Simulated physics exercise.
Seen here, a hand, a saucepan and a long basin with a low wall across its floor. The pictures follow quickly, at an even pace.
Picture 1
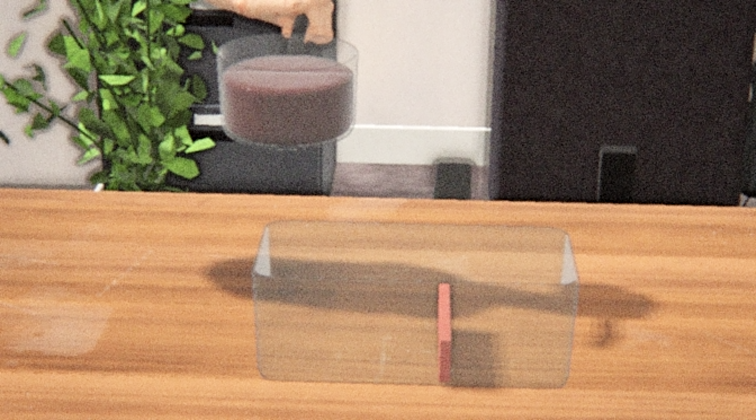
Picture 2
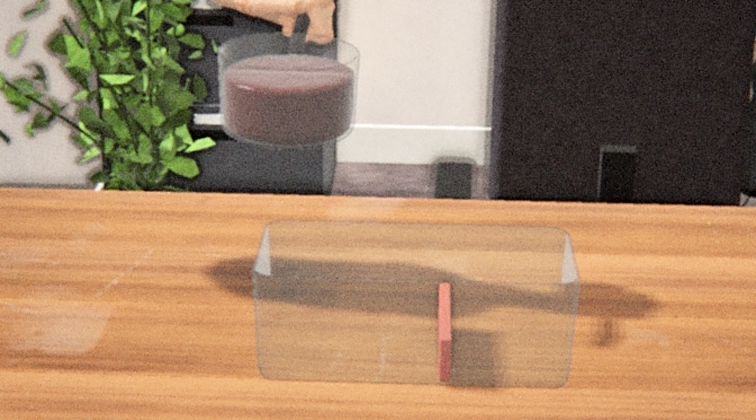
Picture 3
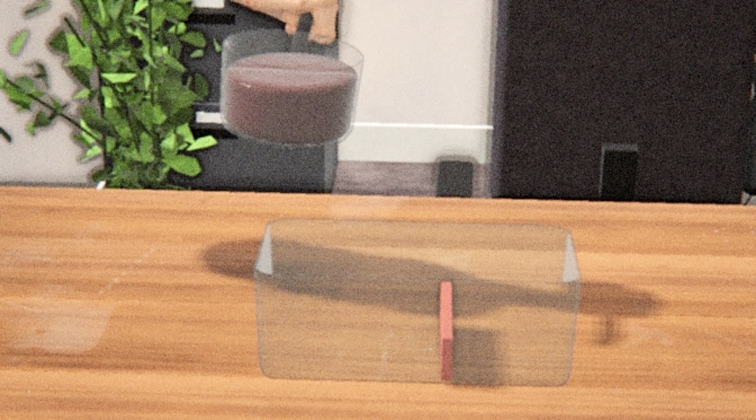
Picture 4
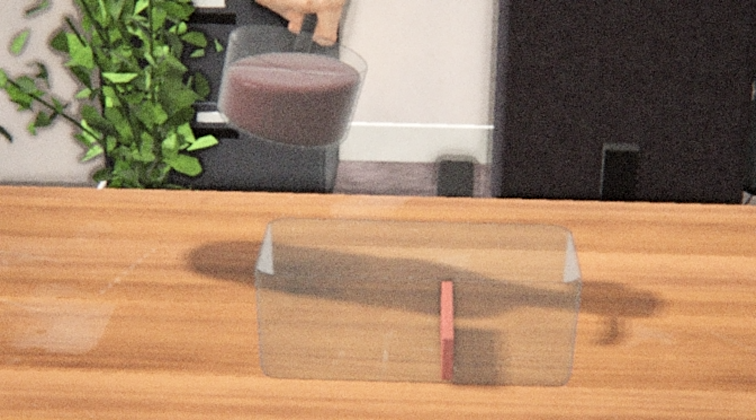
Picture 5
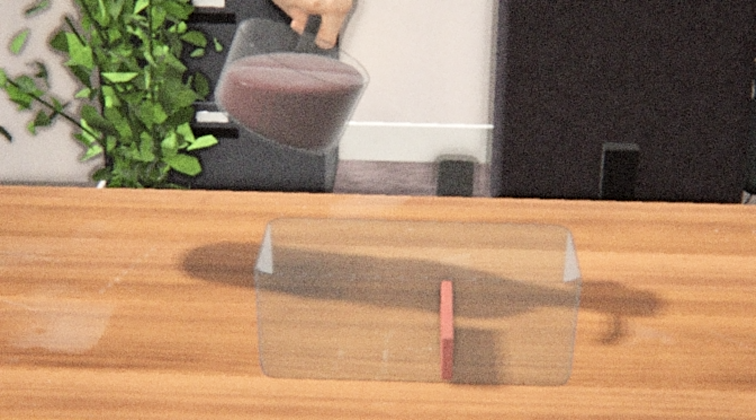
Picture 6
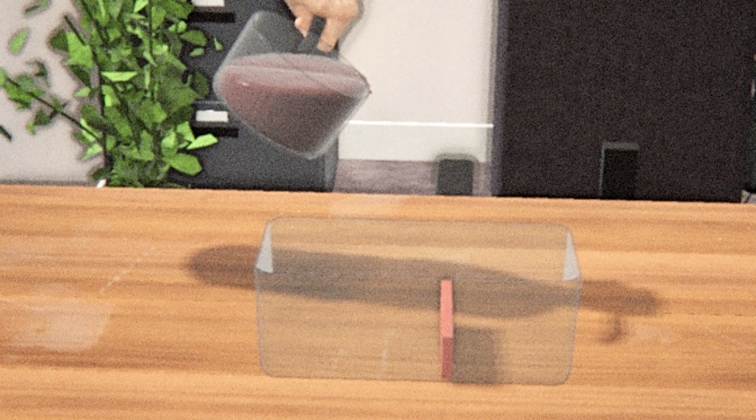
To begin with, a hand holds a clear saucepan of dark reddish wine almost level above a wooden table, where a long transparent basin with a low red wall across its floor sits. The hand then tilts the pan steadily to the right, the wine shifting toward its lowered right rim.
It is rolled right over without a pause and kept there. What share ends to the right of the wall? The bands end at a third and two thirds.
In the end under a third is right of the wall.
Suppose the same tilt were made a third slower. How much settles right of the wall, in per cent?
Near 20 %.
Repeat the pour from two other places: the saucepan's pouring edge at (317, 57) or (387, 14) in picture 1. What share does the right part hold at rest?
First some 10, then 50 per cent.
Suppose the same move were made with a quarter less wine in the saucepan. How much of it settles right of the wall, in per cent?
Close to 5 per cent.
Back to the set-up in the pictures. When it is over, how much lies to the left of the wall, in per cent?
Roughly 85 in a hundred.
A moment on, the saucepan is tipped on its side and 33 per cent is still to pour, 17 is left of the wall and 0 right of it.
Next, the saucepan is tipped right over and 7 per cent is still to pour, 79 is left of the wall and 4 right of it.
Then the saucepan is tipped right over and 0 per cent is still to pour, 82 is left of the wall and 8 right of it.
Later the saucepan is tipped right over and 0 per cent is still to pour, 85 is left of the wall and 9 right of it.
At rest 85 per cent lies left of the wall, 9 right of it and 6 outside.
